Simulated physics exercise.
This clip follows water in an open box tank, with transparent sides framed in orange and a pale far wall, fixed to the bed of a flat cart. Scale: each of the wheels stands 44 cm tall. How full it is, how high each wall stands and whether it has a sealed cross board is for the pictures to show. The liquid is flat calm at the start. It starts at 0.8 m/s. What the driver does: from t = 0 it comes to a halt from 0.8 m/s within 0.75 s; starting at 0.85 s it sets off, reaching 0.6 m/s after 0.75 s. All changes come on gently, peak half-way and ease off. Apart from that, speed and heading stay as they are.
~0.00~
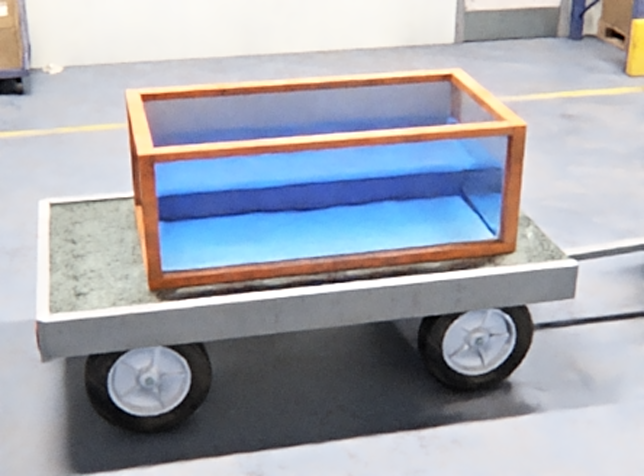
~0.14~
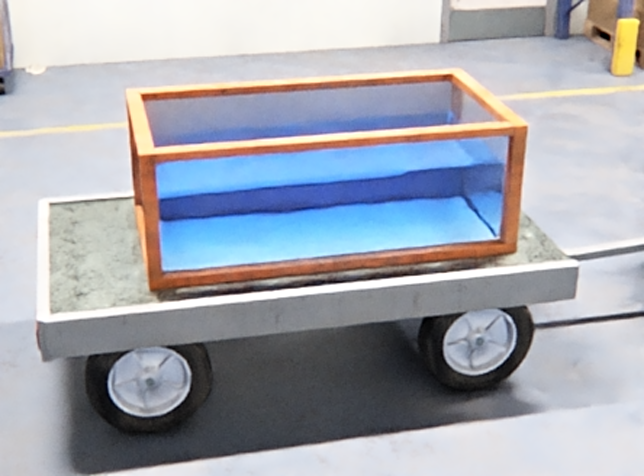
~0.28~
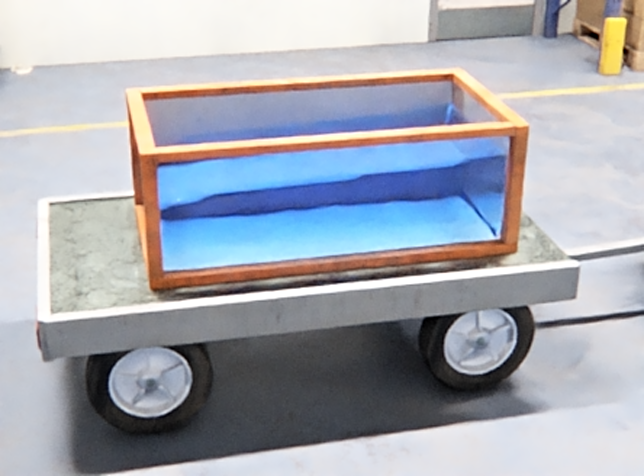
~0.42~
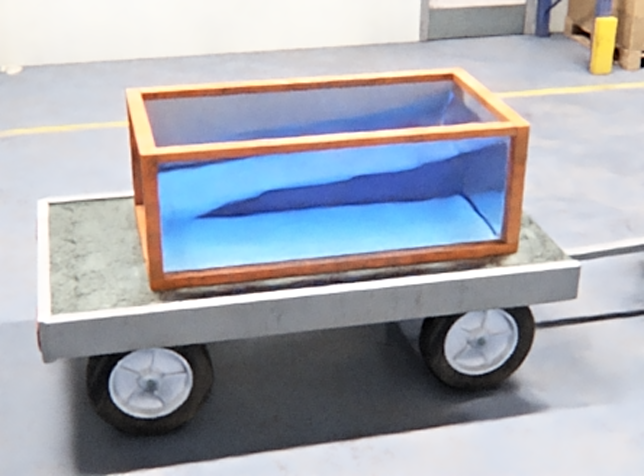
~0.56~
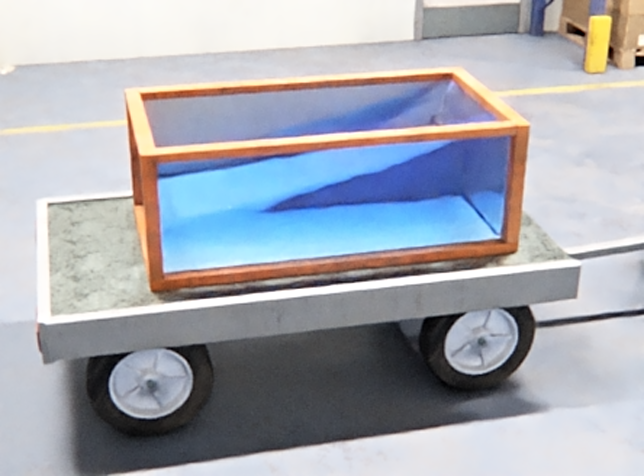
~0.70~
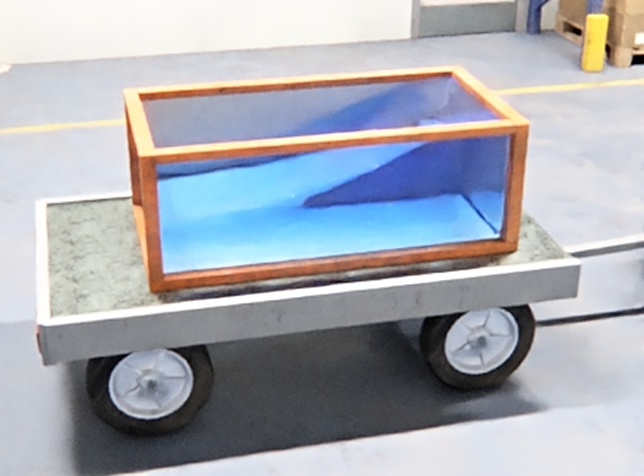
Blue water in a clear, orange-framed tank lay almost level at first, then climbed toward the right end and sank at the left as the wheeled cart carrying it rolled right, slowing down.
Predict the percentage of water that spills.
It loses close to 9 per cent.
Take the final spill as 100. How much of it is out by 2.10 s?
About 50 per cent.
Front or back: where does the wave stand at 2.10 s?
Towards the front.
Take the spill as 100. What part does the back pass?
Some 50 per cent of it.
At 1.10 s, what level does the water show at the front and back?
About 30 cm in front and 28 cm behind.
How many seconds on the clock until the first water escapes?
Around 1.7 s.
By 1.10 s it stands 28 cm high behind and 29 cm in front; all of it is still inside.
By 1.60 s it stands 57 cm high behind and 14 cm in front; all of it is still inside.
By 2.10 s it stands 25 cm high behind and 39 cm in front; 4 per cent has gone over the back, a little elsewhere.
By 4.59 s 9 per cent has gone over the back and the front, a little elsewhere, 20 of 225 litres.
